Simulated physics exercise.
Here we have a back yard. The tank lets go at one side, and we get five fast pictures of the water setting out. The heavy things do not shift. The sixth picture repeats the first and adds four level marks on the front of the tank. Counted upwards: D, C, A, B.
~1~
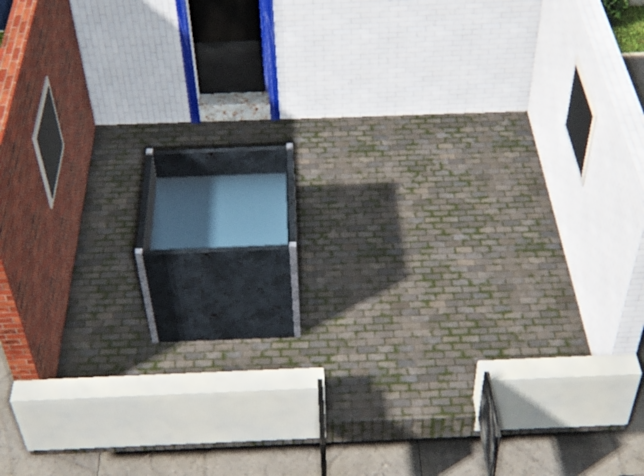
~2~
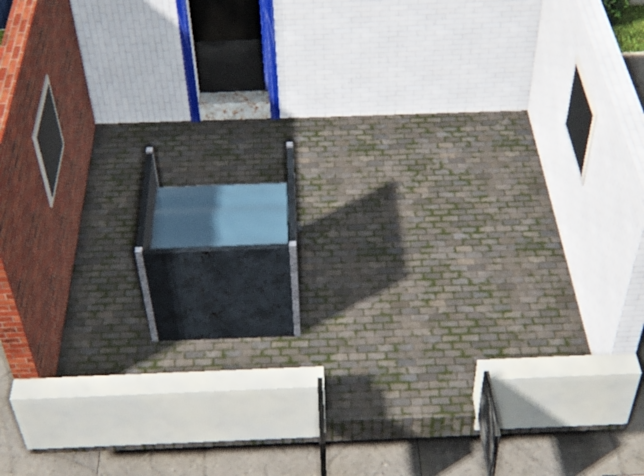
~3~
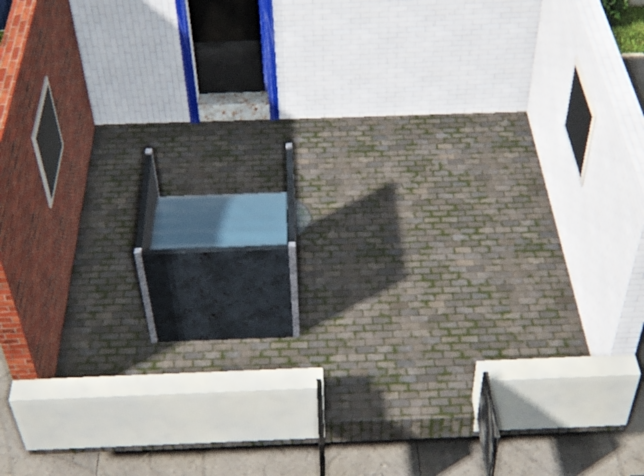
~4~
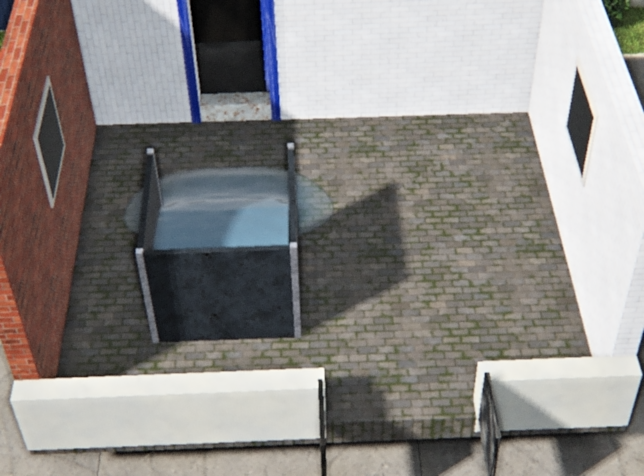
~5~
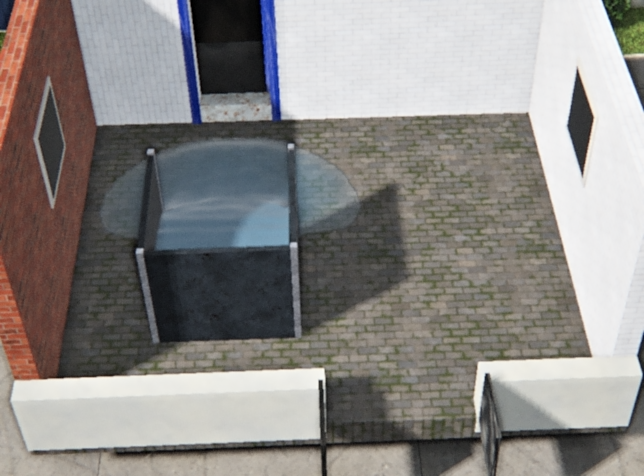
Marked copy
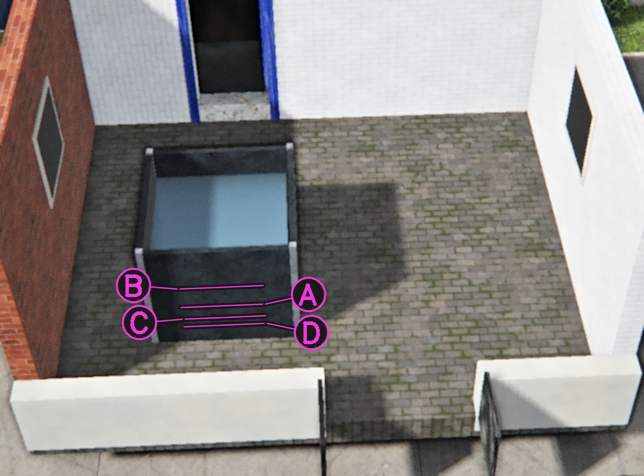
To begin with, still, pale blue water fills a dark square tank in a paved back yard with brick and white walls. The tank's far side disappears and the water level inside drops. A thin, clear sheet of water then spreads across the paving behind the tank and out to both sides.
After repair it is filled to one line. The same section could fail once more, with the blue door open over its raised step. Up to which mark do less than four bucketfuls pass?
A is the one.
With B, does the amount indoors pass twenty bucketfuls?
No, less.
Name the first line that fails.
Here it is line B.
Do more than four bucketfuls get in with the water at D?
No.
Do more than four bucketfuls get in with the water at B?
Yes.
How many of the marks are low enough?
Three.
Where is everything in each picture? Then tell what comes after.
The first frame shows water in the tank at rest, its middle at (221, 221); foot of the blue doorway at (236, 120); open gate at (401, 361).
In the second frame, water covers 2 % of the ground, its front hidden from here.
In the third frame, water covers 5 % of the ground, its front hidden from here.
In the fourth frame, water covers 10 % of the ground, its front hidden from here.
In the fifth frame, 17 % of the ground under water, visible out to (321, 163).
In magenta, A at (222, 305); B at (220, 287); C at (224, 317); D at (225, 325); from the bottom up D, C, A, B.
For line A, a splash gets over, under a bucket.
For line B, about 10 bucketfuls get in.
For line C, nothing gets over.
For line D, nothing gets over.
